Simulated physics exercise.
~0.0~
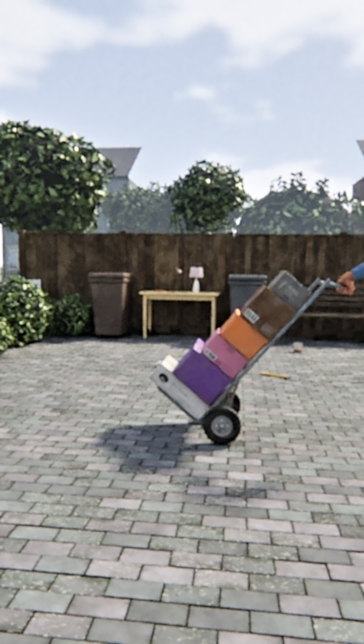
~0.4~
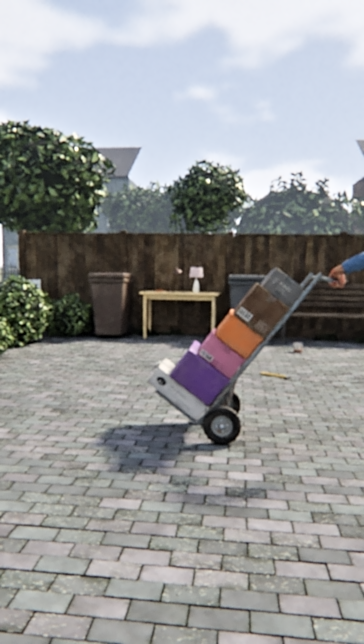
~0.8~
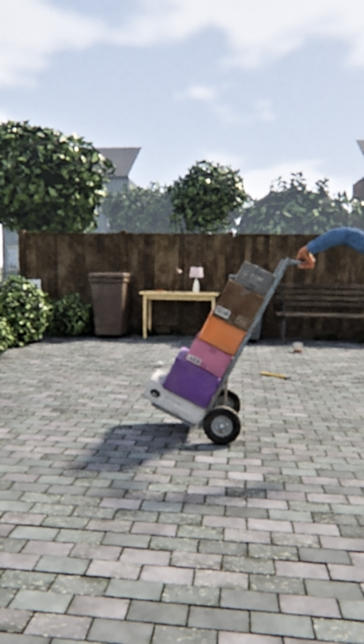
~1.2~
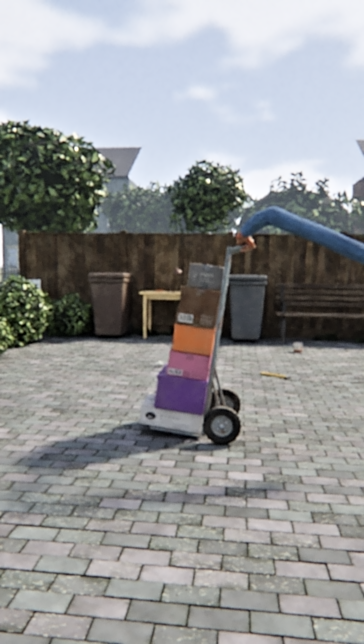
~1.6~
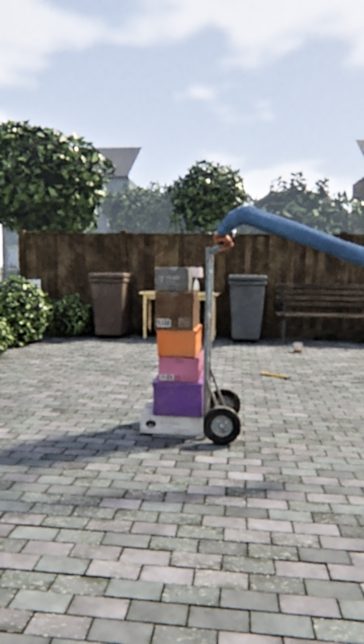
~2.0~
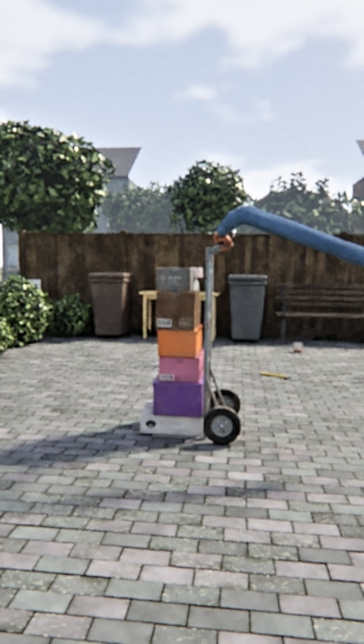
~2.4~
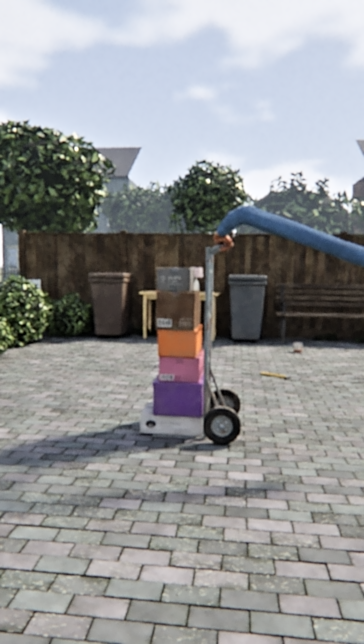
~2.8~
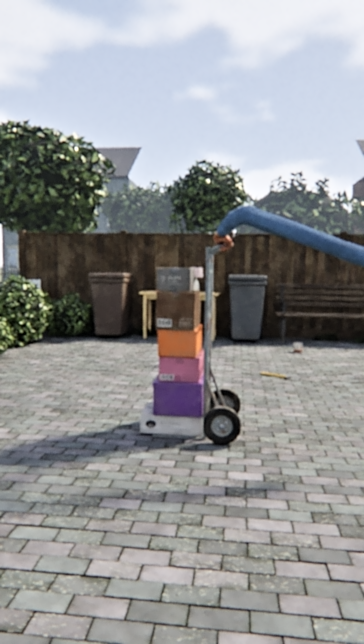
A blue-sleeved arm reaches in from the right and grips the handle of a two-wheeled hand truck on a paved yard, seen side-on from a still viewpoint. Stacked on it are a white box at the bottom, then purple, pink, orange, brown and grey boxes. Behind stand a wooden fence, bushes, bins, a bench and a small table with a lamp. The truck starts leaning back to the right, and the arm pushes the handle up and leftward, slowly, then faster. It stops abruptly upright, and the whole stack stays standing, still held by the hand.
